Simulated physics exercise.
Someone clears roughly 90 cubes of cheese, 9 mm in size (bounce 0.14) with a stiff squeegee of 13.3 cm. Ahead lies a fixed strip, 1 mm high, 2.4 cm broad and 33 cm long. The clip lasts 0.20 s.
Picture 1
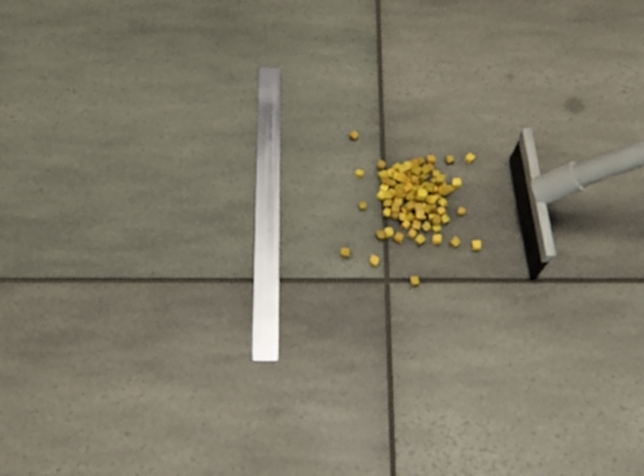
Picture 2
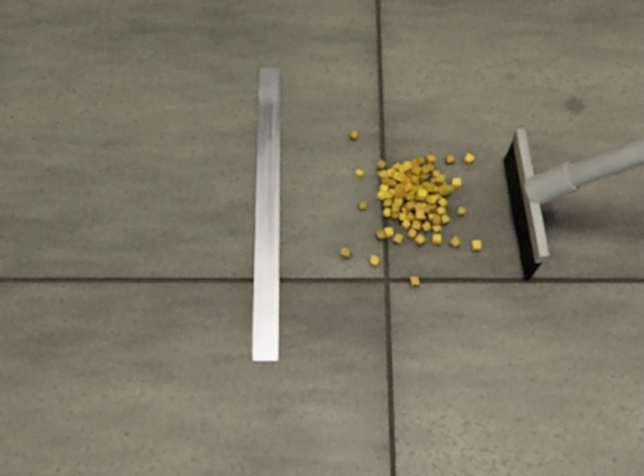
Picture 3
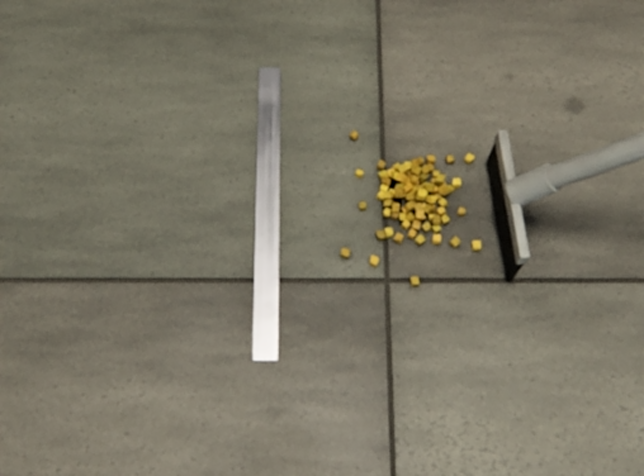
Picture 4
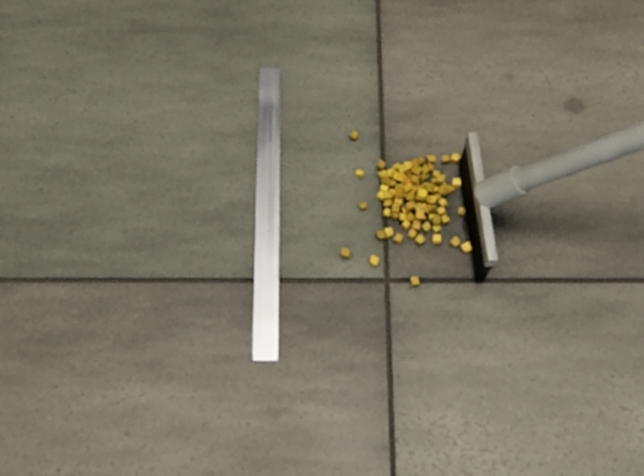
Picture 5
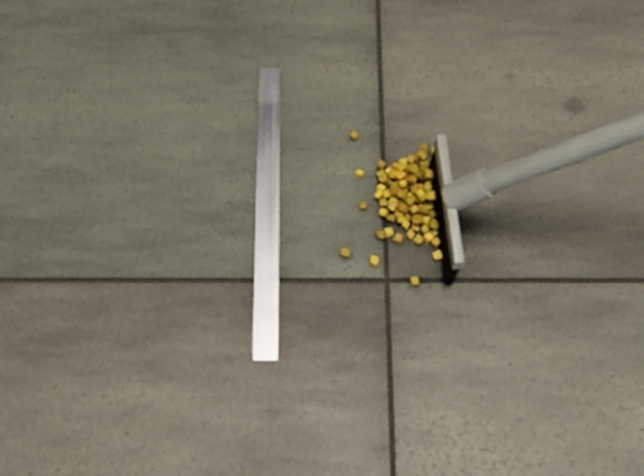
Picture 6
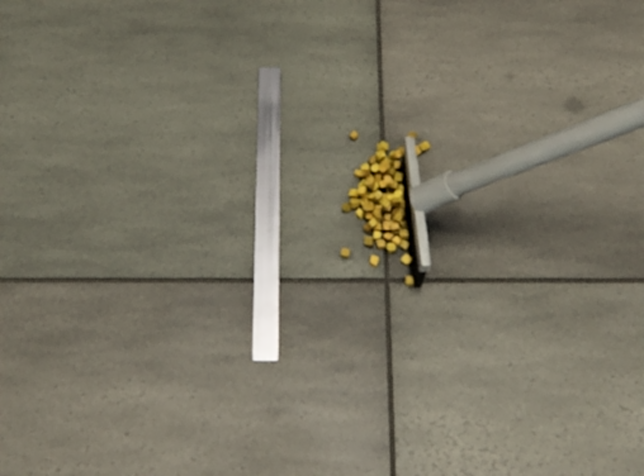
On a gray tiled floor, a squeegee moved left toward a scattered pile of small yellow cheese cubes, then pushed into them and bunched them up, shifting them closer to a shiny metallic strip.
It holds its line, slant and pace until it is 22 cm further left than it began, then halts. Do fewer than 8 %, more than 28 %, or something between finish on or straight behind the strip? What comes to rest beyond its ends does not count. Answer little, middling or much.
On or straight behind the strip: Much.
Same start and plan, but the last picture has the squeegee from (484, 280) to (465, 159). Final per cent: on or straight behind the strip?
Over 20.
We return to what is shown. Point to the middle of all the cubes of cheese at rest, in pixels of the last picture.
Near (266, 202).
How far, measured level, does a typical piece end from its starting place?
Some 16 cm.
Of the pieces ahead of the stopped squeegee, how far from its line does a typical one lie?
Some 4 cm.
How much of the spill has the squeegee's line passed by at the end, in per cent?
About 10 per cent.
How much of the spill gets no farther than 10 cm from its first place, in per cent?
About 10 per cent.
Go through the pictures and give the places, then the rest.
Squeegee from (547, 256) to (525, 138); moved 0.0 cm; pieces shifted so far, 0; middle of the spill at (421, 195); strip at (268, 203), in the first frame.
Squeegee from (541, 257) to (519, 138); moved 0.6 cm; pieces shifted so far, 0; middle of the spill at (421, 195), in the second frame.
Squeegee from (522, 258) to (501, 139); moved 2.4 cm; pieces shifted so far, 0; middle of the spill at (421, 195), in the third frame.
Squeegee from (490, 261) to (471, 142); moved 5.4 cm; pieces shifted so far, 3; middle of the spill at (421, 195), in the fourth frame.
Squeegee from (457, 263) to (440, 144); moved 8.4 cm; pieces shifted so far, 61; middle of the spill at (403, 195), in the fifth frame.
Squeegee from (424, 266) to (409, 146); moved 11.5 cm; pieces shifted so far, 87; middle of the spill at (398, 196); strip at (268, 203), in the sixth frame.
Then, 0.13 s after the last picture, squeegee 21 cm from its start, spill 14 cm wide; on or straight behind the strip 5 %, elsewhere 95 %.
Then, 0.27 s after the last picture, squeegee 22 cm from its start, spill 15 cm wide; on or straight behind the strip 55 %, elsewhere 45 %.
Then, 0.38 s after the last picture, squeegee 22 cm from its start, spill 16 cm wide; on or straight behind the strip 55 %, elsewhere 45 %.
In the end, on or straight behind the strip 55 %, elsewhere 45 %.
